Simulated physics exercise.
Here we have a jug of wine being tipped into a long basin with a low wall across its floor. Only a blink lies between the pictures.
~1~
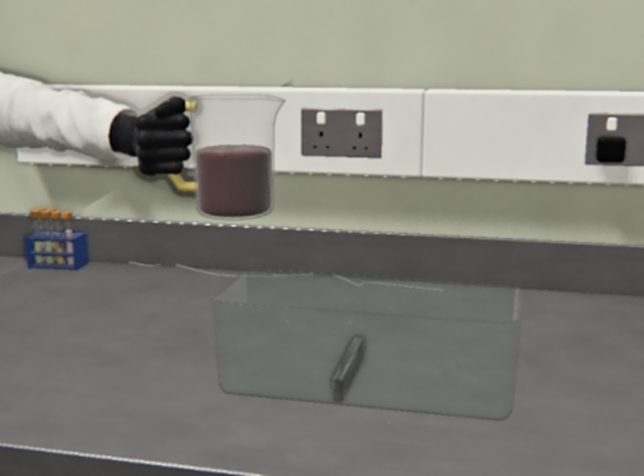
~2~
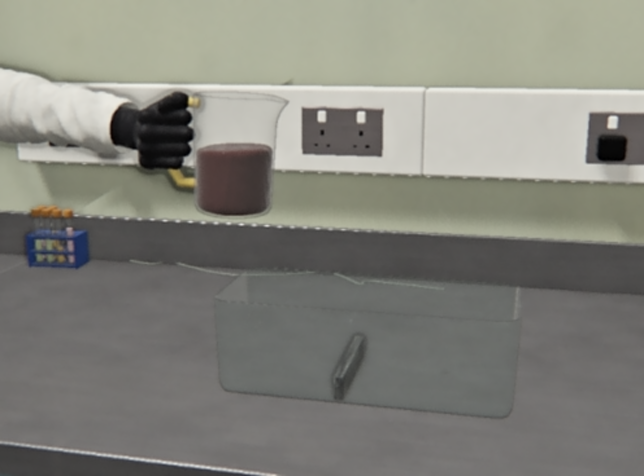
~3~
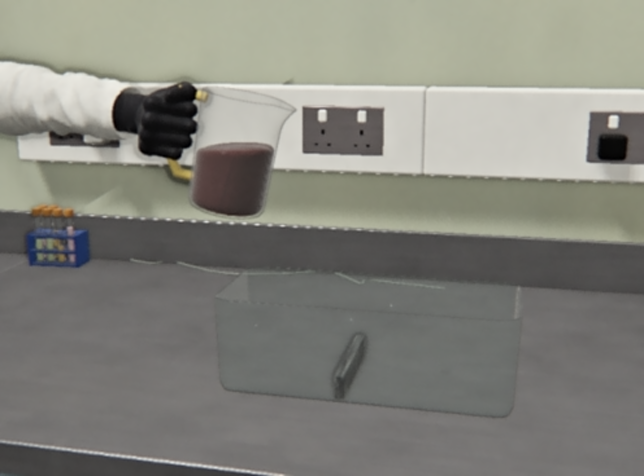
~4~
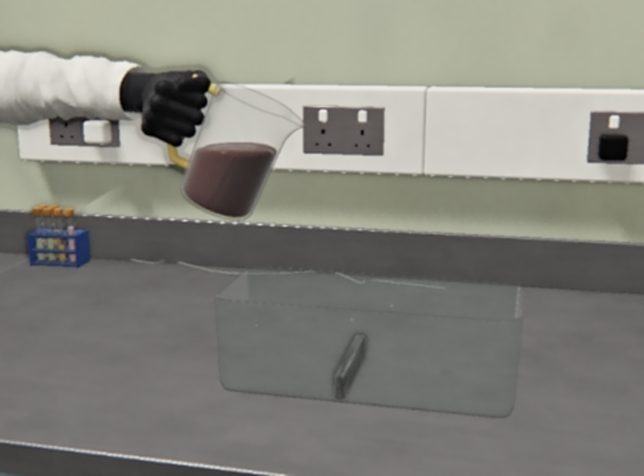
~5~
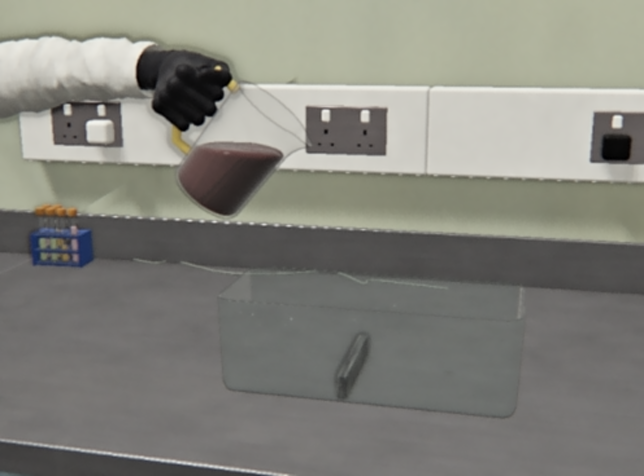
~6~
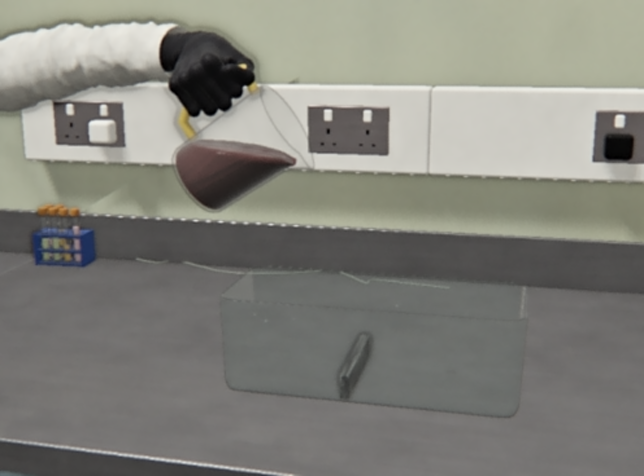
A black-gloved hand in a white sleeve holds a clear jug of dark reddish-brown liquid upright at upper left, then tilts it steadily rightward until it leans steeply, the liquid's surface staying nearly level and stretching towards the lowered rim. Below, a long transparent basin containing a small dark bar rests on a grey worktop, with a blue rack at left. Pale green wall and white socket panels stand behind, viewed from the front, slightly above, the view barely shifting.
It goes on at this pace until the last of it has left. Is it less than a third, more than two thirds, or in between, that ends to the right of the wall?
The share right of the wall is more than two thirds.
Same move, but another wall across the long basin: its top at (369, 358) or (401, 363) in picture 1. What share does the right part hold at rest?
Roughly 30 per cent, and 10 per cent.
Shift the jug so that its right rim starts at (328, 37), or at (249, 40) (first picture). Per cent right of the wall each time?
Roughly 80 per cent, and 35 per cent.
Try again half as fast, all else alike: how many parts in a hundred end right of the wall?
It comes to 80 per cent or so.
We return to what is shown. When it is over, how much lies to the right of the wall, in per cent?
It comes to 75 per cent or so.
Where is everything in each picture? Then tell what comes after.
It leans 0°; its right rim is at (285, 100); the wine meets the walls at (200, 148) and (271, 150); the long basin's rim runs from (230, 285) to (519, 305); the wall's top is at (349, 358), in the first picture.
It leans 3°; its right rim is at (289, 101); the wine meets the walls at (201, 147) and (272, 148), in the second picture.
It leans 11°; its right rim is at (296, 109); the wine meets the walls at (202, 148) and (274, 148), in the third picture.
It leans 24°; its right rim is at (305, 125); the wine meets the walls at (199, 150) and (277, 149), in the fourth picture.
It leans 40°; its right rim is at (313, 146); the wine meets the walls at (188, 158) and (285, 153), in the fifth picture.
It leans 56°; its right rim is at (314, 168); the wine meets the walls at (182, 147) and (296, 158), in the sixth picture.
A moment on, the tilt is 95° and 74 per cent is still to pour, 4 is left of the wall and 0 right of it.
Next, the tilt is 96° and 34 per cent is still to pour, 8 is left of the wall and 34 right of it.
Then the tilt is 96° and 15 per cent is still to pour, 10 is left of the wall and 65 right of it.
Later the tilt is 96° and 6 per cent is still to pour, 14 is left of the wall and 75 right of it.
In the end 22 per cent lies left of the wall, 77 right of it and 1 outside.
